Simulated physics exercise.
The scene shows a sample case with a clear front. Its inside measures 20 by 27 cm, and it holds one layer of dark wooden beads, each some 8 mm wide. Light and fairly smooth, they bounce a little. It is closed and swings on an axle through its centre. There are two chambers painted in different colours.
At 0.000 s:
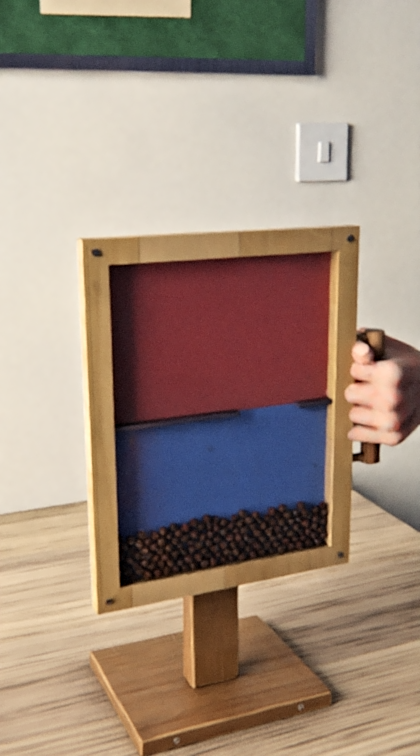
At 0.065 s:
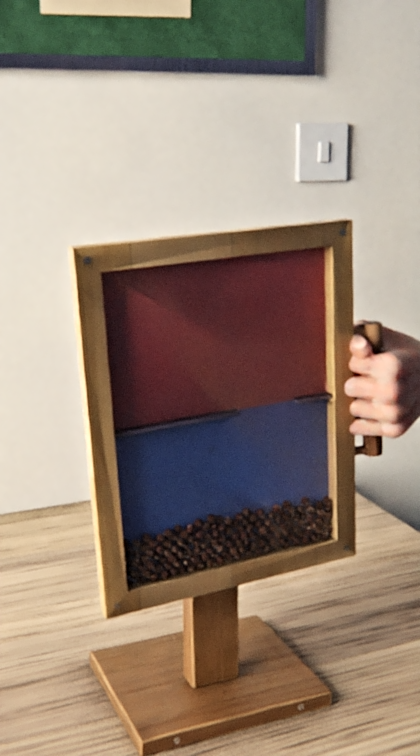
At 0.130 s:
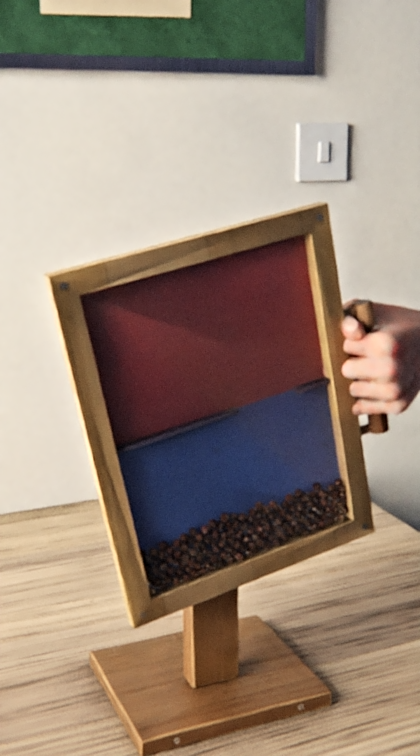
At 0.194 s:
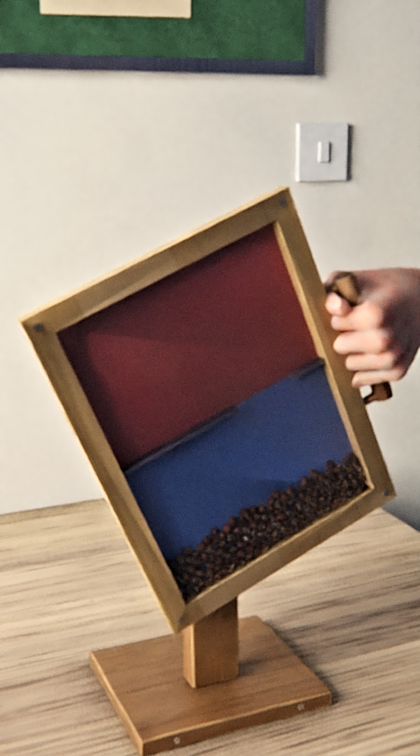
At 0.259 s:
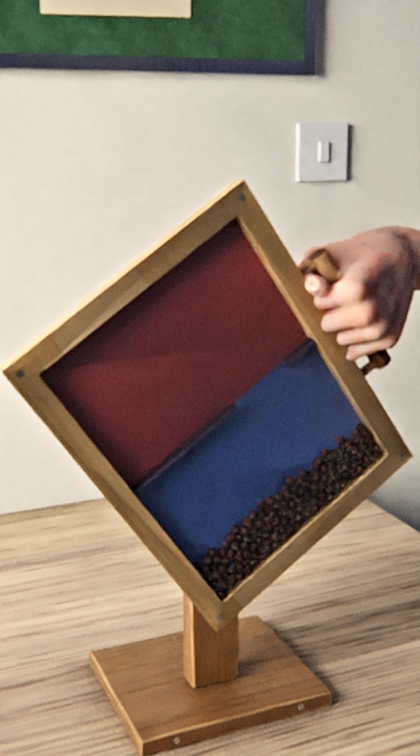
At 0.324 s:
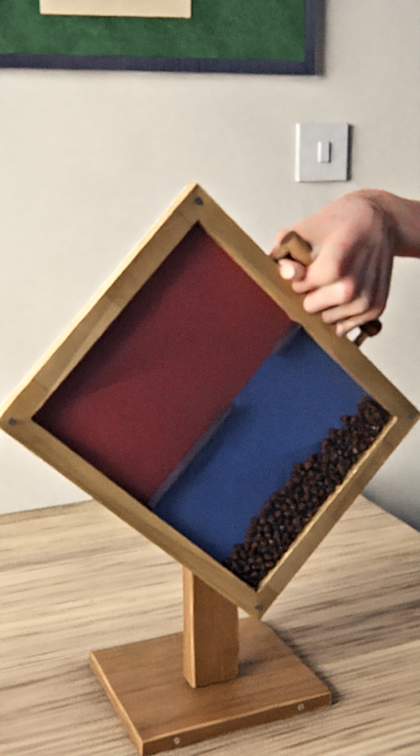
A wooden-framed case with a clear front, red above blue, starts upright on its stand with dark beads lying along the bottom. A hand gripping the handle on the right turns it steadily anticlockwise until it leans steeply, while the beads stay banked against the same inner side, now at the lower right.
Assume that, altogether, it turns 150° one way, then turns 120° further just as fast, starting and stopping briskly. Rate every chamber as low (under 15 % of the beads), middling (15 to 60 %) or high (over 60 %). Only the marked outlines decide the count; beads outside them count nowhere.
Red: Middling; blue: High.
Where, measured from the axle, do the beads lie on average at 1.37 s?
Right about 2 cm, up about 5 cm.
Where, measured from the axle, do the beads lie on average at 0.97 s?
9 cm right, 2 cm above.
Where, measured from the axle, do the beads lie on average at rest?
The middle sits around 2 cm left of it and 8 cm below it.
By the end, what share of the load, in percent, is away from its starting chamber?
Roughly 35 per cent.
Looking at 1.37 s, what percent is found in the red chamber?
Around 5 per cent.
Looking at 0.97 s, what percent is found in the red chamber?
The share there is around 0 percent.
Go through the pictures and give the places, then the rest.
Level; about 140 beads; load centre (226, 540); top bead (207, 519); red (223, 336), blue (224, 488), in the first frame.
Turned 3° anticlockwise; load centre (231, 539); top bead (287, 505), in the second frame.
Turned 11° anticlockwise; load centre (248, 534); top bead (339, 482); wall ends (111, 452) to (236, 411), (297, 390) to (330, 379), in the third frame.
Turned 22° anticlockwise; load centre (270, 523); top bead (352, 456), in the fourth frame.
Turned 34° anticlockwise; load centre (290, 508); top bead (360, 427), in the fifth frame.
Turned 46° anticlockwise; load centre (306, 492); top bead (364, 399); red (168, 366), blue (273, 458), in the sixth frame.
By 0.97 s, it stands 150° anticlockwise; the beads' middle is 9 cm right of and 2 cm above the centre; blue 100 %.
By 1.37 s, it has come round 210° anticlockwise; the beads' middle is 2 cm right of and 5 cm above the centre; red 5 %, blue 95 %.
By 1.77 s, it has come round 270° anticlockwise; the beads' middle is 2 cm left of and 8 cm below the centre; red 35 %, blue 65 %.
At rest by 2.3 s, it has come round 270° anticlockwise; red 35 %, blue 65 %.
